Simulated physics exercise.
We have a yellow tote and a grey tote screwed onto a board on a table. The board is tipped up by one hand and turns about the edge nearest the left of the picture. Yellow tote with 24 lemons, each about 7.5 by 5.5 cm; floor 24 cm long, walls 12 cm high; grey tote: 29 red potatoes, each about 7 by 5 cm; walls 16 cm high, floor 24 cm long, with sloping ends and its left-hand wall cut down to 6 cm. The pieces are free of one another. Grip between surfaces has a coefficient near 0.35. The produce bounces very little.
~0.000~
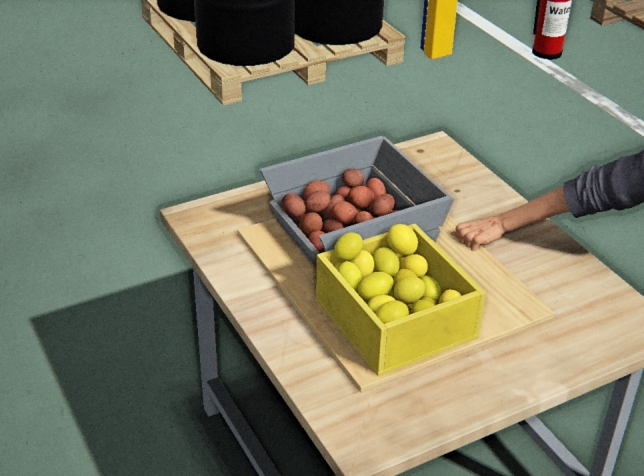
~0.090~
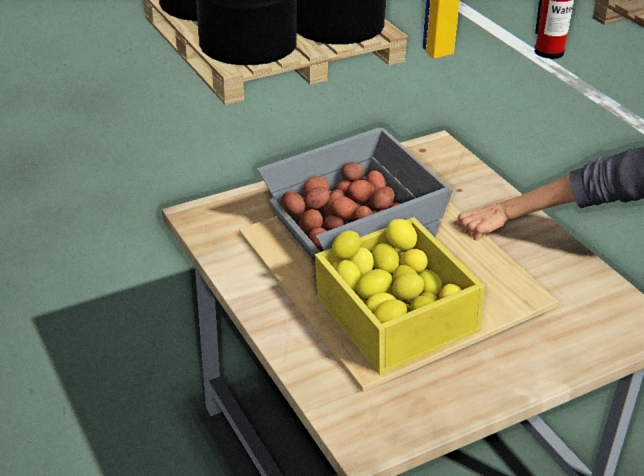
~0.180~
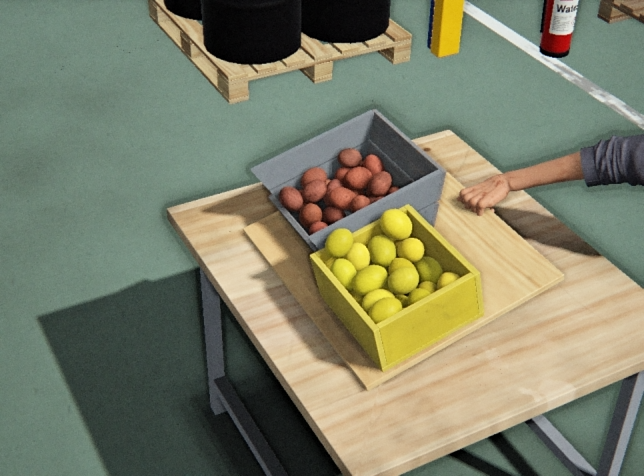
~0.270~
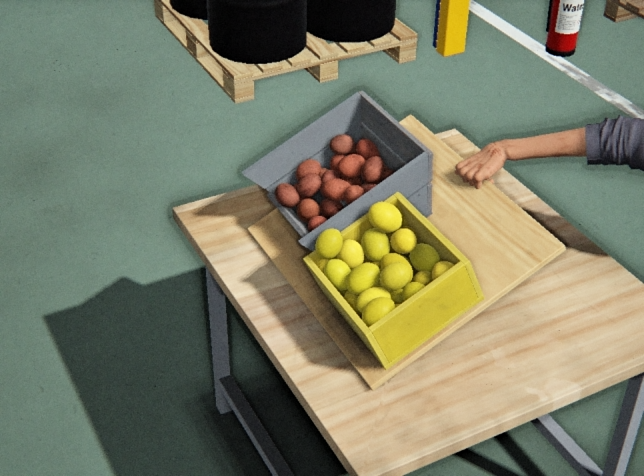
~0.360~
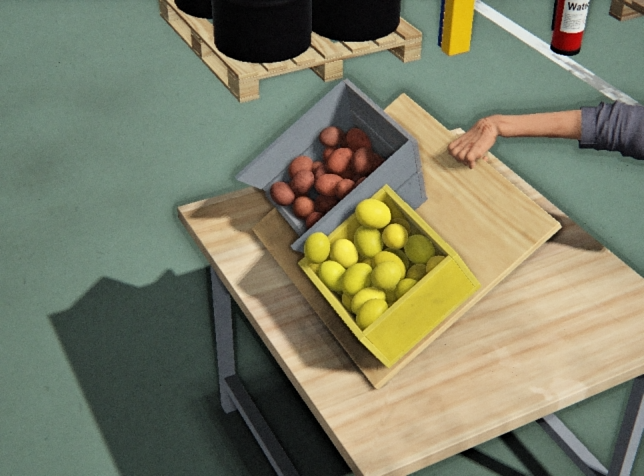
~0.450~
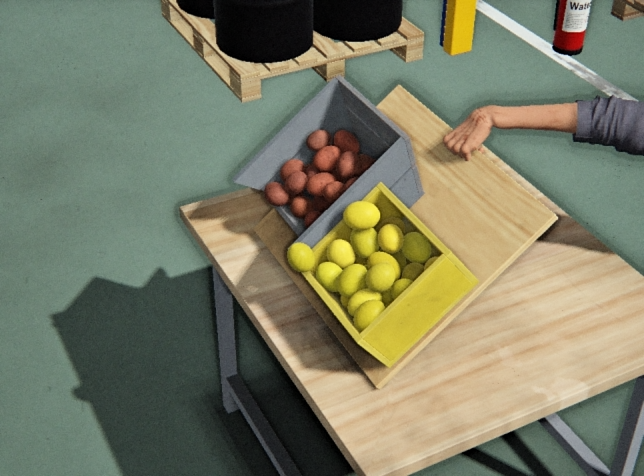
In this clip, a hand at the right raises one side of a board on a wooden table, steadily tilting it toward the left, while a yellow box of lemons and a grey box of reddish potatoes tilt with it.
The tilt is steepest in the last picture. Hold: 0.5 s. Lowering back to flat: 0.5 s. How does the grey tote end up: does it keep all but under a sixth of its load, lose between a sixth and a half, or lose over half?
Spillage: Moderate, a sixth to half.
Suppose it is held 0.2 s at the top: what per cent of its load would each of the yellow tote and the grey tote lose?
Yellow tote 10%, grey tote 20%.
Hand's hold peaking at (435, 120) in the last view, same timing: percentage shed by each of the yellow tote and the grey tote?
Yellow tote 10%, grey tote 50%.
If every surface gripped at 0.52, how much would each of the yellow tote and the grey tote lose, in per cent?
Yellow tote 0, grey tote 0 per cent.
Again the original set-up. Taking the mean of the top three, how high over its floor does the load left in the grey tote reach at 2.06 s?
It reaches close to 10 cm.
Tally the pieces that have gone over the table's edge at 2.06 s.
The number is close to 4.
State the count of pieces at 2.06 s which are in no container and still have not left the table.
Roughly 6.
After 0.71 s, tilt 37°; 1 of 24 out of the yellow tote and 2 of 29 out of the grey tote.
After 1.03 s, tilt 34°; 2 of 24 out of the yellow tote and 5 of 29 out of the grey tote.
After 1.48 s, tilt 0°; 2 of 24 out of the yellow tote and 7 of 29 out of the grey tote.
Outcome (at 2.06 s), 2 of 24 out of the yellow tote and 8 of 29 out of the grey tote. Asked share, 8 of 29, 28 per cent.
